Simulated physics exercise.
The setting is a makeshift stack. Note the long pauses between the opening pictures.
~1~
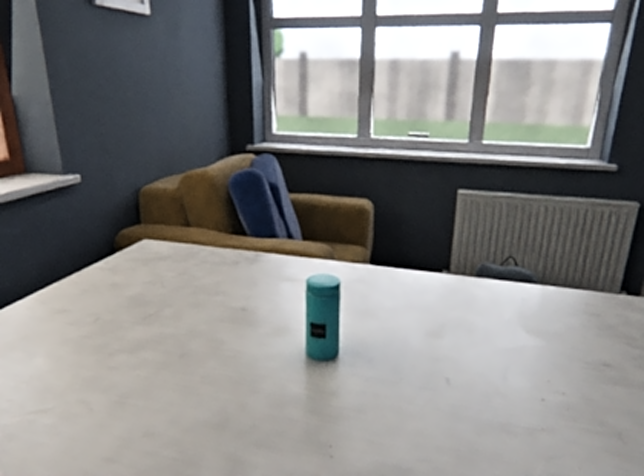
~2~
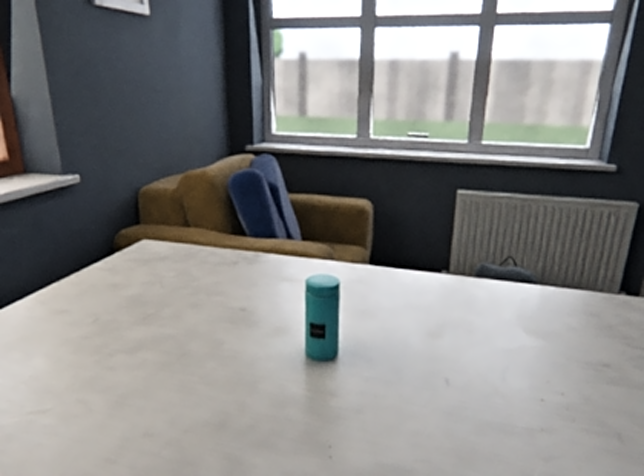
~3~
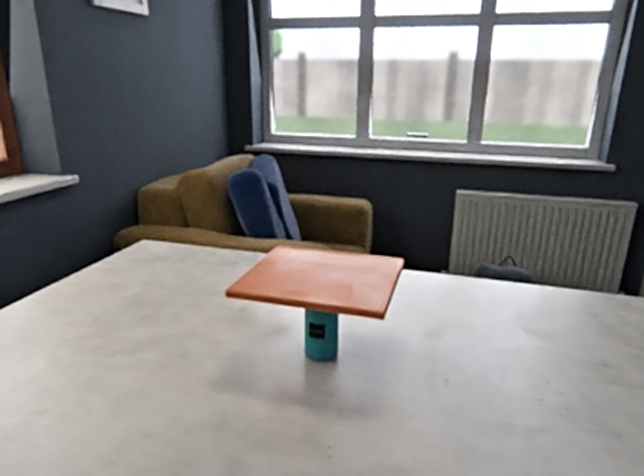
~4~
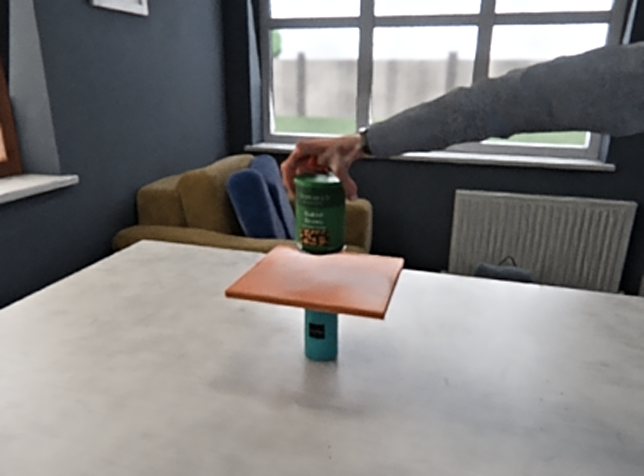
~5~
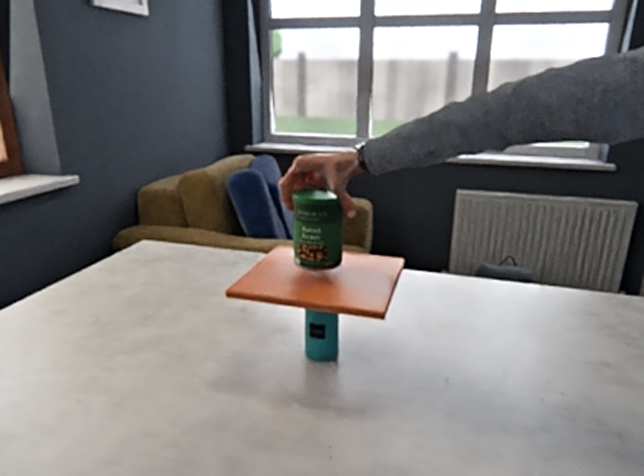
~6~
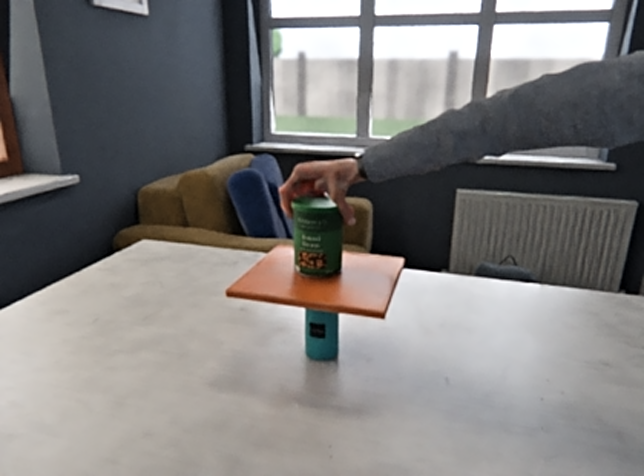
A hand lowers a green tin onto an orange lid atop a small teal container.
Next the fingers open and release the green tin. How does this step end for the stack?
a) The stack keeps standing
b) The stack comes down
The answer is a.
Then, 0.60 s past the last view, nothing moves.
Then, 1.30 s past the last view, green tin resting near (318, 237).
Finally, all 3 still in place. Final places as the last picture's camera would see them, green tin near (318, 237). The stack keeps its balance.
